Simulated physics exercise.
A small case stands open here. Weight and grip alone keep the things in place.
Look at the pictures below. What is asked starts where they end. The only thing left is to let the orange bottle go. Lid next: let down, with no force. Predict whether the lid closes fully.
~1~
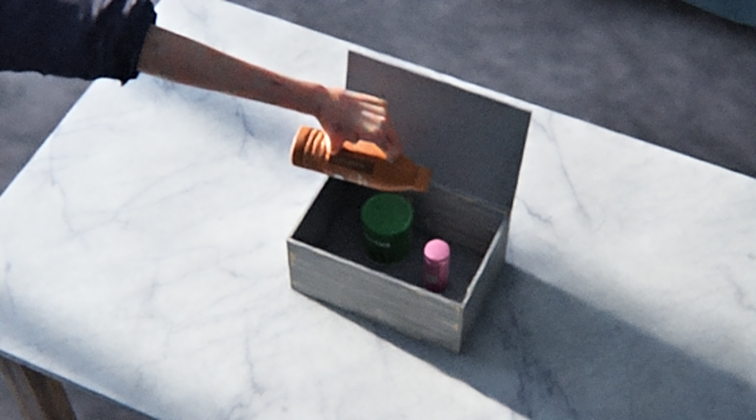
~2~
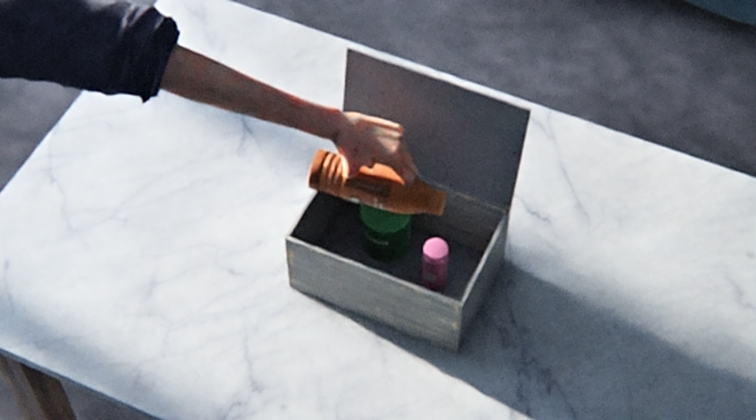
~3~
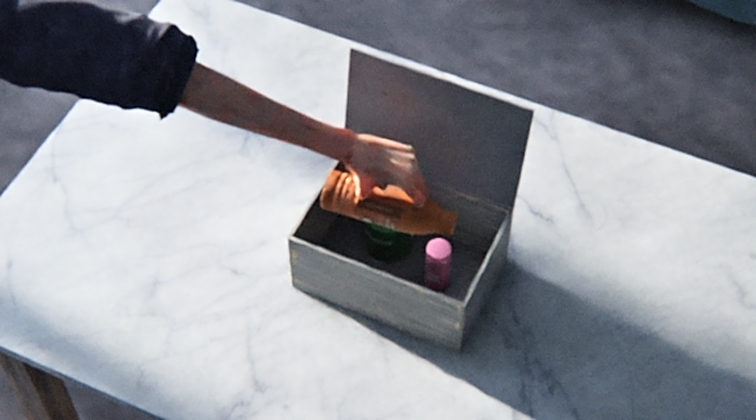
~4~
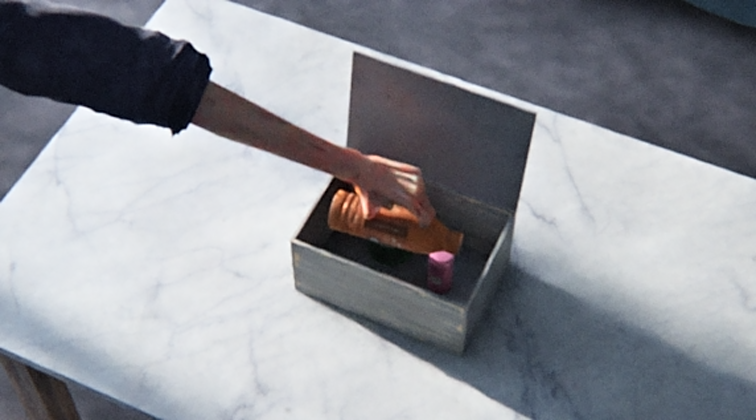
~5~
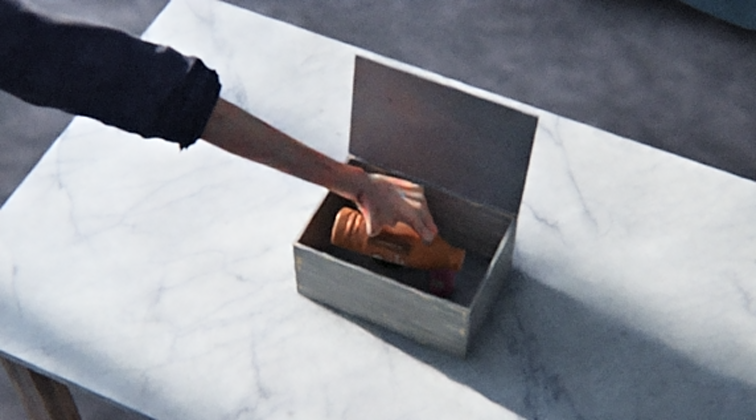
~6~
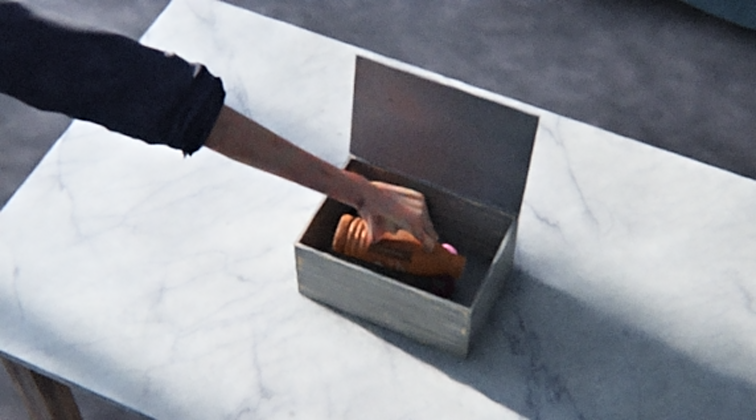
Prediction: It closes fully.
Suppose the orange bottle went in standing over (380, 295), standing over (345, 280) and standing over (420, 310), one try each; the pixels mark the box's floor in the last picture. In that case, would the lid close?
In the first case it stays ajar; in the second case it is held up; in the third case it is held up.
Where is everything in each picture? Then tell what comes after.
Coming down; orange bottle (363, 163); green tin (387, 230), in the first frame.
Coming down; orange bottle (378, 186); green tin (386, 228), in the second frame.
Coming down; orange bottle (390, 207), in the third frame.
Coming down; orange bottle (397, 226), in the fourth frame.
Coming down; orange bottle (400, 244), in the fifth frame.
In place under the hand; orange bottle (401, 251), in the sixth frame.
Then, 0.30 s after the last picture, orange bottle rolled well along near (397, 295).
Then, 1.40 s after the last picture, lid 73° above the rim; orange bottle rolled well along near (396, 296).
Then, 1.80 s after the last picture, lid 35° above the rim; orange bottle rolled well along near (396, 296).
Then, 2.00 s after the last picture, lid 10° above the rim; orange bottle rolled well along near (396, 296).
At rest, lid shut; moved from the start, orange bottle; the other 2 in place. Seen from the same camera at the end, orange bottle near (396, 296).
